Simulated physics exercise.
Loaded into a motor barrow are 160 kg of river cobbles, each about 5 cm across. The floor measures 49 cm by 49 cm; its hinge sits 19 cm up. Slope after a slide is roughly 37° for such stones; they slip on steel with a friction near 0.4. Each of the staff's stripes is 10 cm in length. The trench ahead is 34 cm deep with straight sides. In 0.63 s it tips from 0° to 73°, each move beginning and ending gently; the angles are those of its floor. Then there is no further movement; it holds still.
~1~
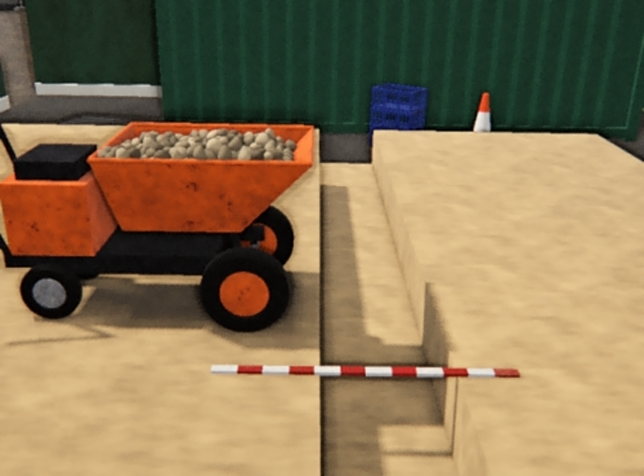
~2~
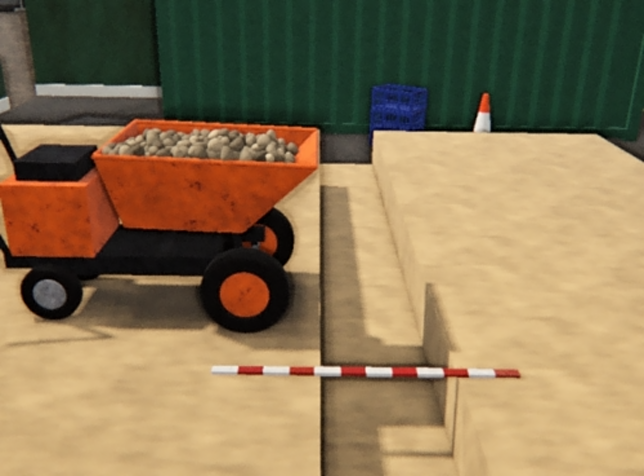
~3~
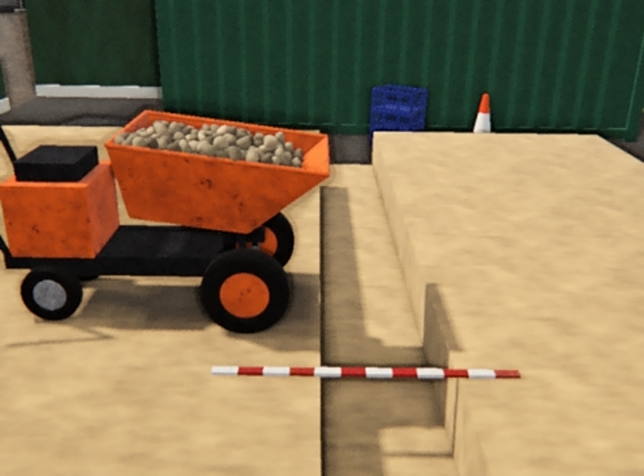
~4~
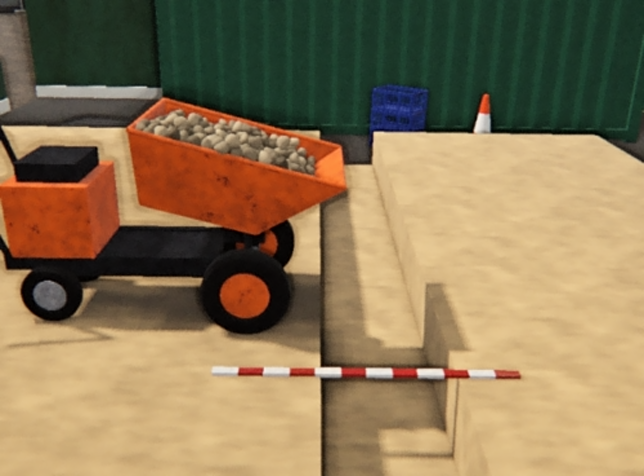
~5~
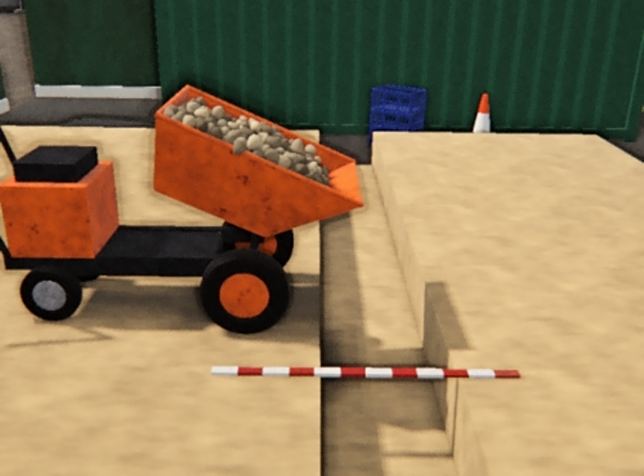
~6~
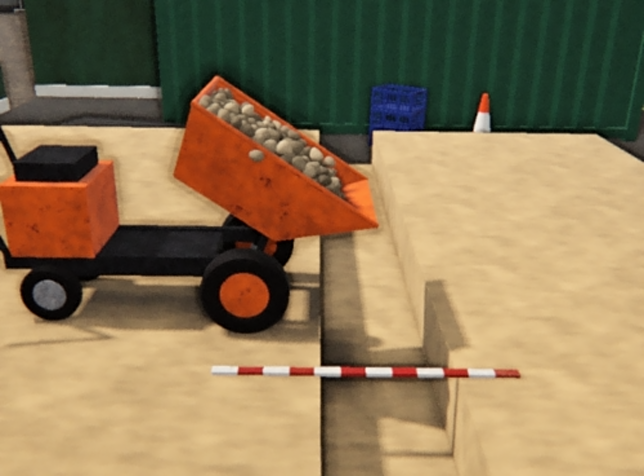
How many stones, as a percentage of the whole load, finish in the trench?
Roughly 60 per cent of the load ends up in the trench.
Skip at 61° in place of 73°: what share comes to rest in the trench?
In that case near 55 per cent.
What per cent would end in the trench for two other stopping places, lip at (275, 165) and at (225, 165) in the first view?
About 90 and 100 per cent.
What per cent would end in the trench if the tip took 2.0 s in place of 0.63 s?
With that timing, about 80 per cent.
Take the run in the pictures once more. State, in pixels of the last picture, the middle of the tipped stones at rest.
Around (420, 344).
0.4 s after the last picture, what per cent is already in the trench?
Around 30 per cent of it, at that instant.
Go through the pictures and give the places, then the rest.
In the first frame, the skip is at 0°, its lip at (312, 164); the top of the load is at (207, 138).
The second frame shows lip at (317, 167), floor tilted 2°, highest stones at (195, 138).
In the third frame, the skip is at 7°, its lip at (329, 175); the top of the load is at (186, 130).
In the fourth frame, the skip is at 14°, its lip at (346, 188); the top of the load is at (177, 121).
In the fifth frame, the skip is at 24°, its lip at (363, 205); the top of the load is at (196, 110).
In the sixth frame, the skip is at 34°, its lip at (378, 227); the top of the load is at (220, 100).
Then, 0.2 s after the last picture the floor is at 61°, 100 % in the skip; the foremost stones are at (387, 243).
Then, 0.4 s after the last picture the floor is at 73°, 54 % in the skip, 29 % in the trench, 18 % past the trench; the foremost stones are at (501, 310).
Then, 0.8 s after the last picture the floor is at 73°, 8 % in the skip, 52 % in the trench, 40 % past the trench; the foremost stones are past the picture's edge.
Then, 2.7 s after the last picture the floor is at 73°, 0 % in the skip, 60 % in the trench, 40 % past the trench; the foremost stones are past the picture's edge.
